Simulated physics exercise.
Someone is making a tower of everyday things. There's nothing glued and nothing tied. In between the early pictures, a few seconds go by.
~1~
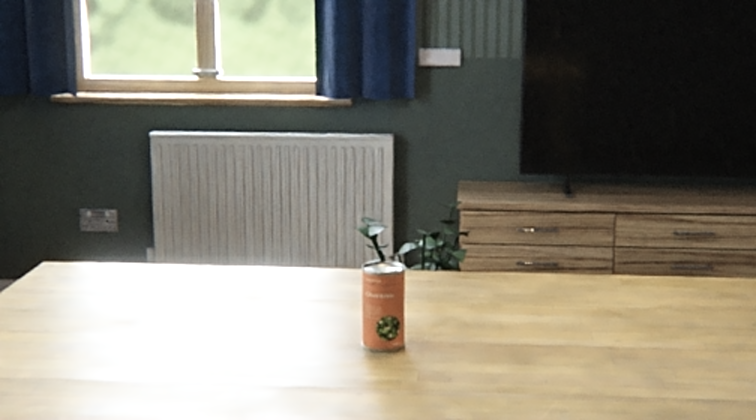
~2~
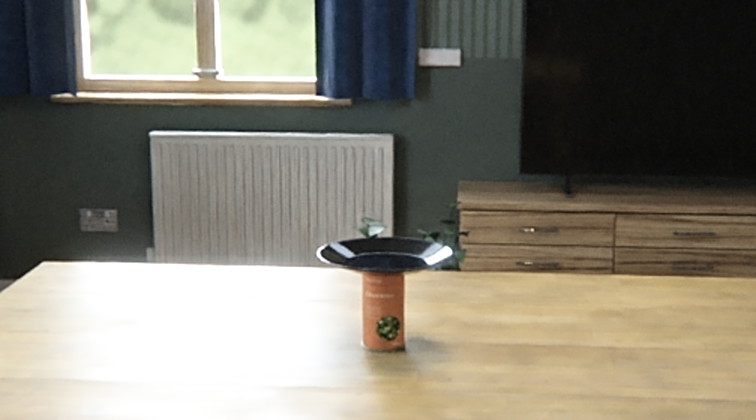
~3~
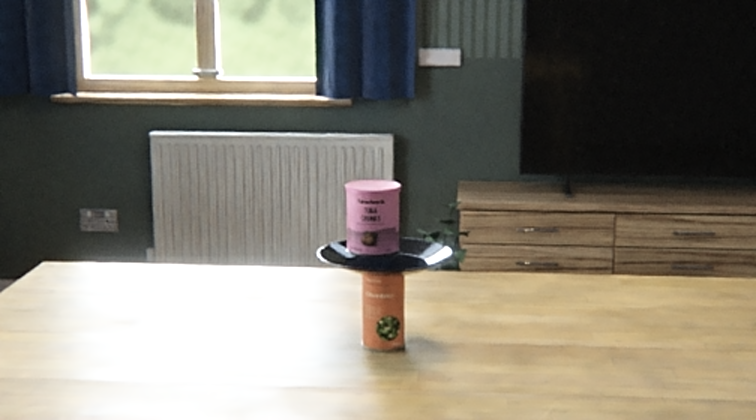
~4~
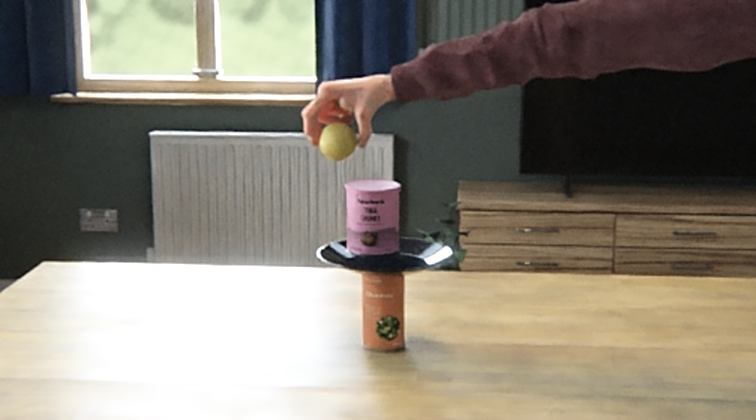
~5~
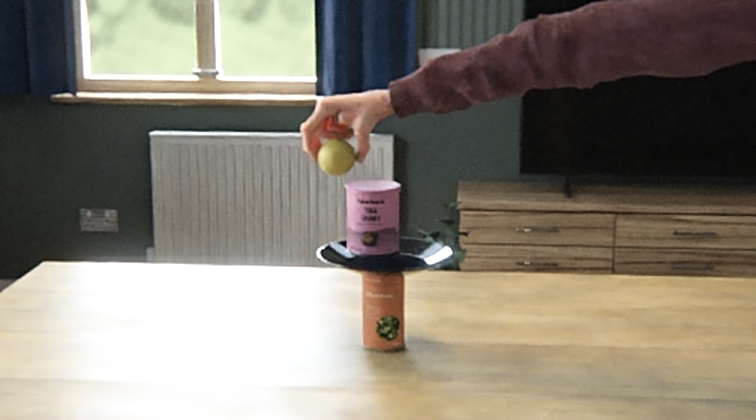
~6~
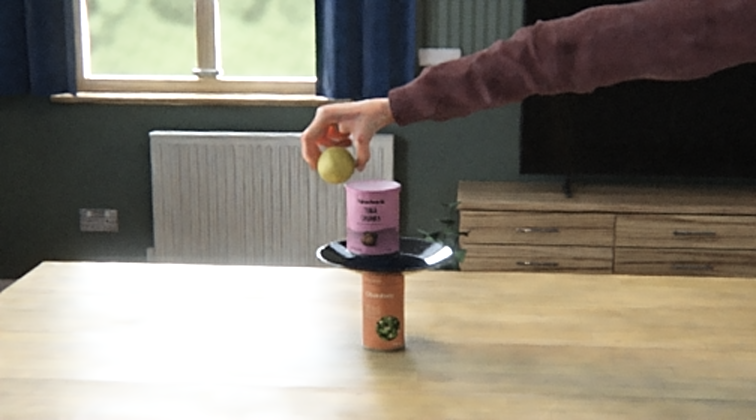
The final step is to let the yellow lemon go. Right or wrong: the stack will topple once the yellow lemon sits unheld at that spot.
Right.
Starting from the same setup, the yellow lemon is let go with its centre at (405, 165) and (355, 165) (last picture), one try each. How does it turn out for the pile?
With the first placement the pile tips over, with the second it remains stable.
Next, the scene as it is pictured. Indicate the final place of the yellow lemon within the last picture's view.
Around (254, 322).
Then, 0.30 s later than the last frame, yellow lemon now fallen.
Then, 0.40 s later than the last frame, things are still on the move.
Then, 0.50 s later than the last frame, as before.
When it is over, fallen, yellow lemon; the other 3 as before. End places, in pixels of the last picture, yellow lemon near (254, 322). The pile comes apart.
